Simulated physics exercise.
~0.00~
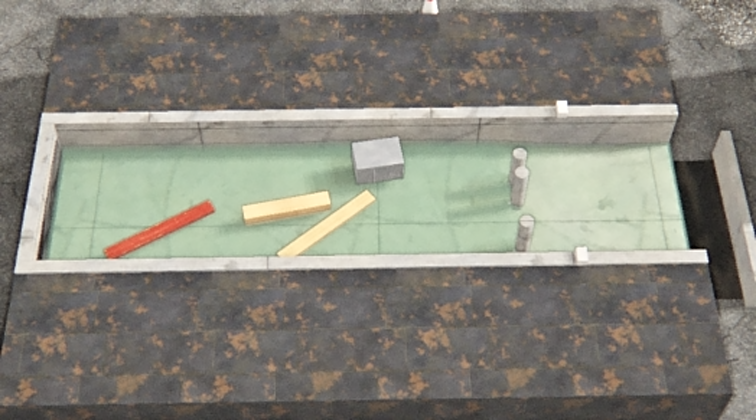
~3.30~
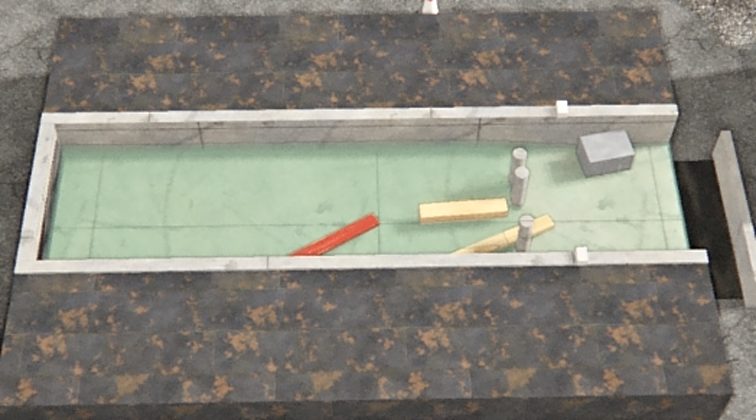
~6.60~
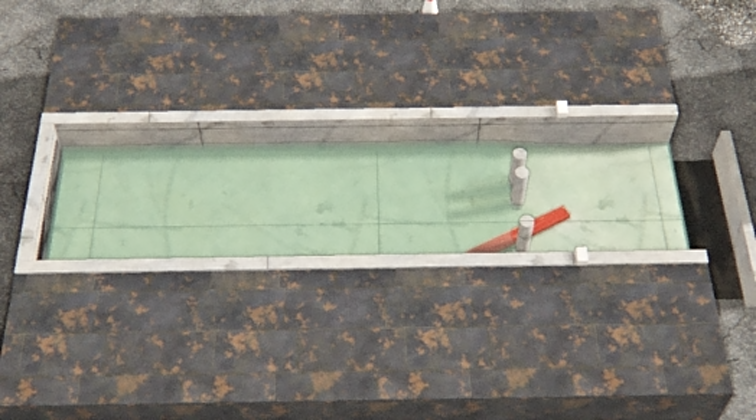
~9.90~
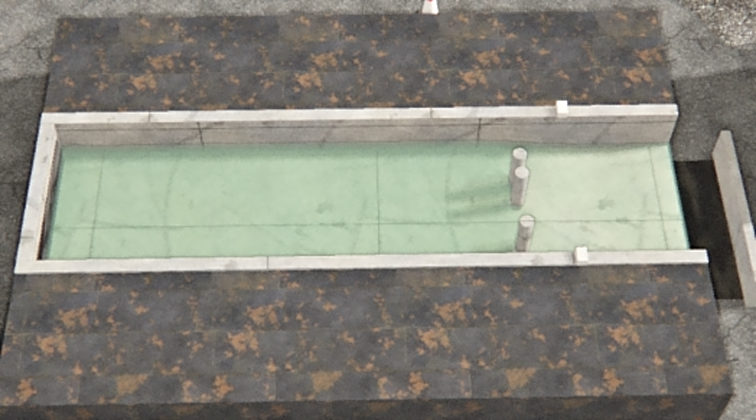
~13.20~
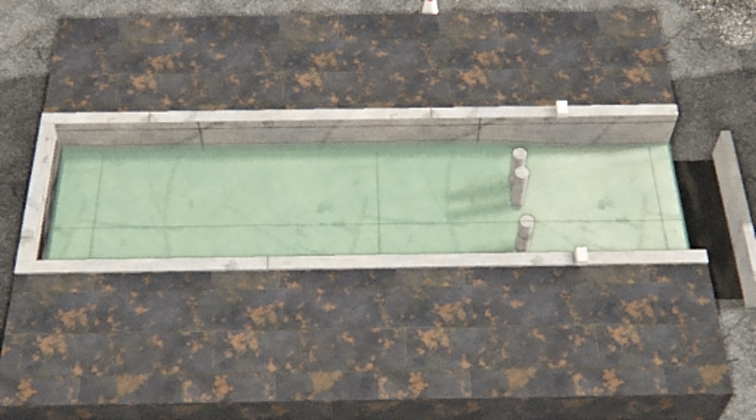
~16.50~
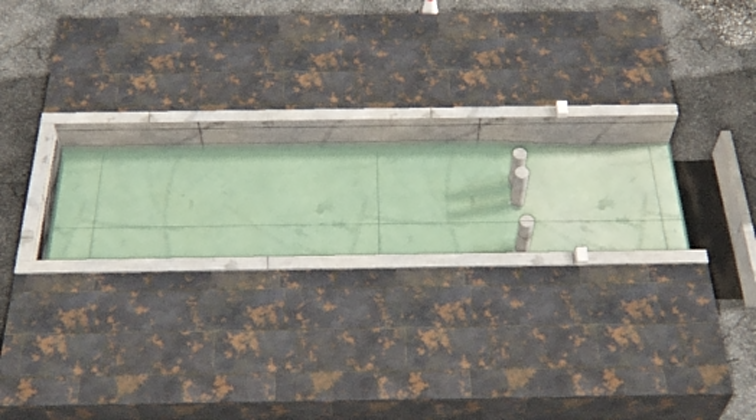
Three beams and a gray crate drift right along the channel until all are gone.
